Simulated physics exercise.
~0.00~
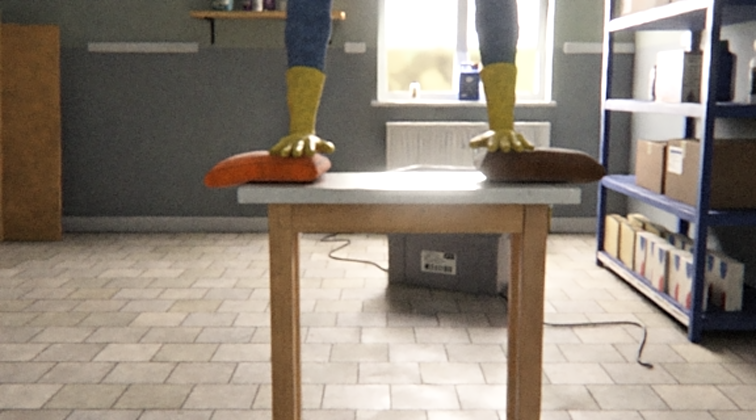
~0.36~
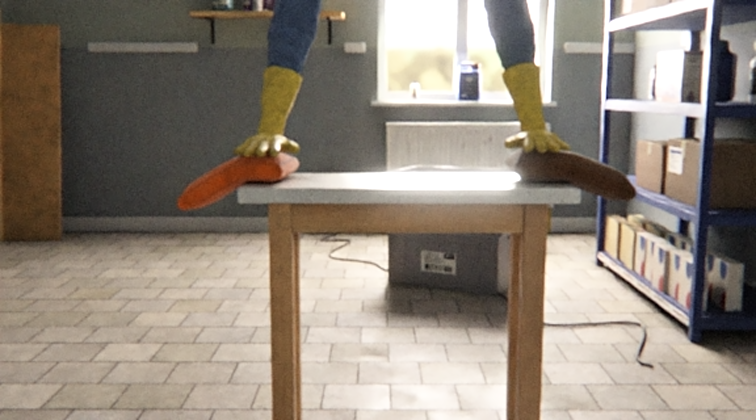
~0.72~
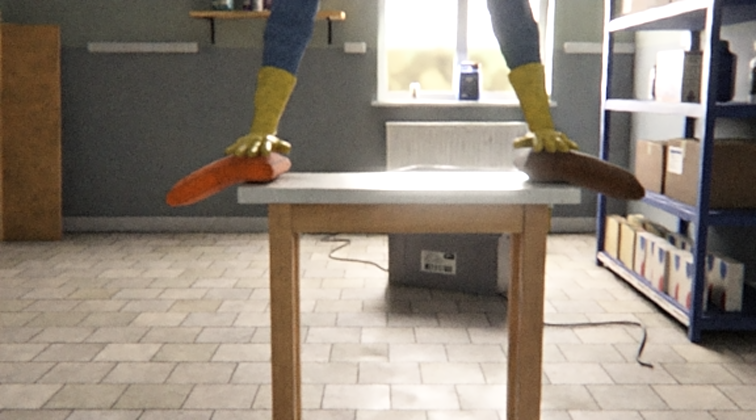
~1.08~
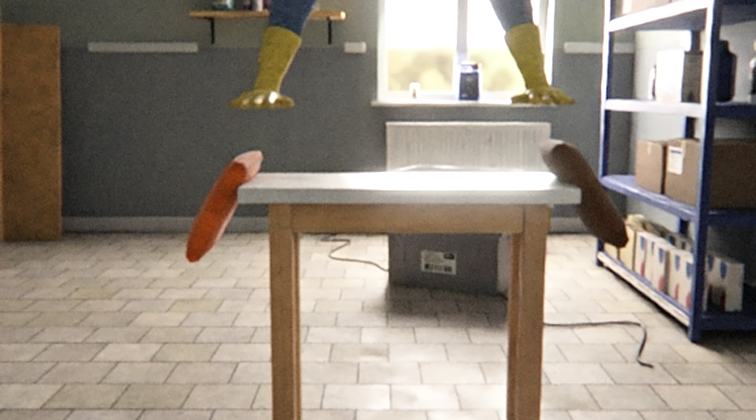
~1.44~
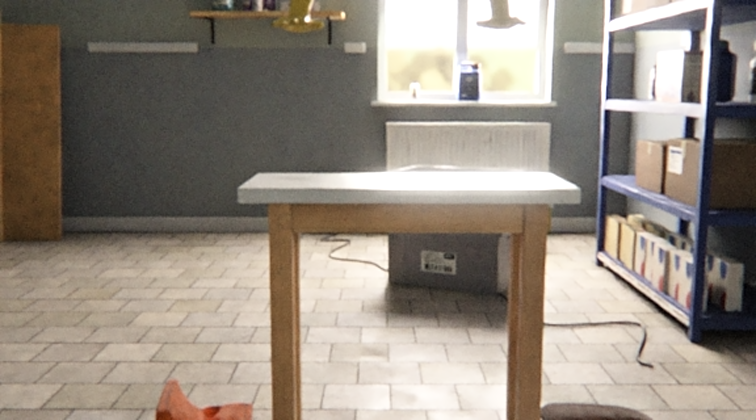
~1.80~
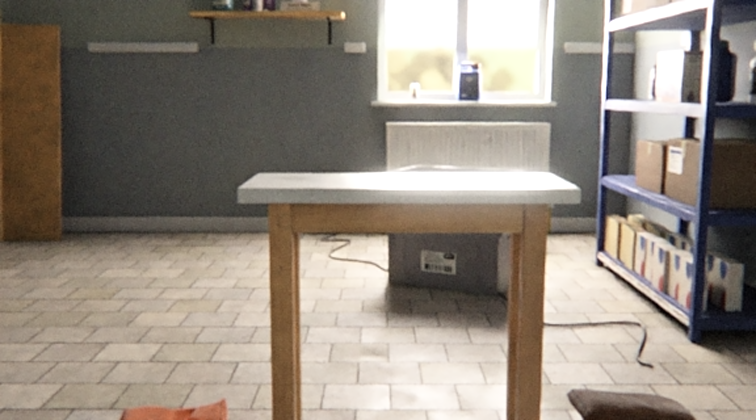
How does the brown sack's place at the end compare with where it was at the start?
At the start the brown sack lies on the right end of the bench under a gloved hand. By the end it is down on the floor, a little further to the right.
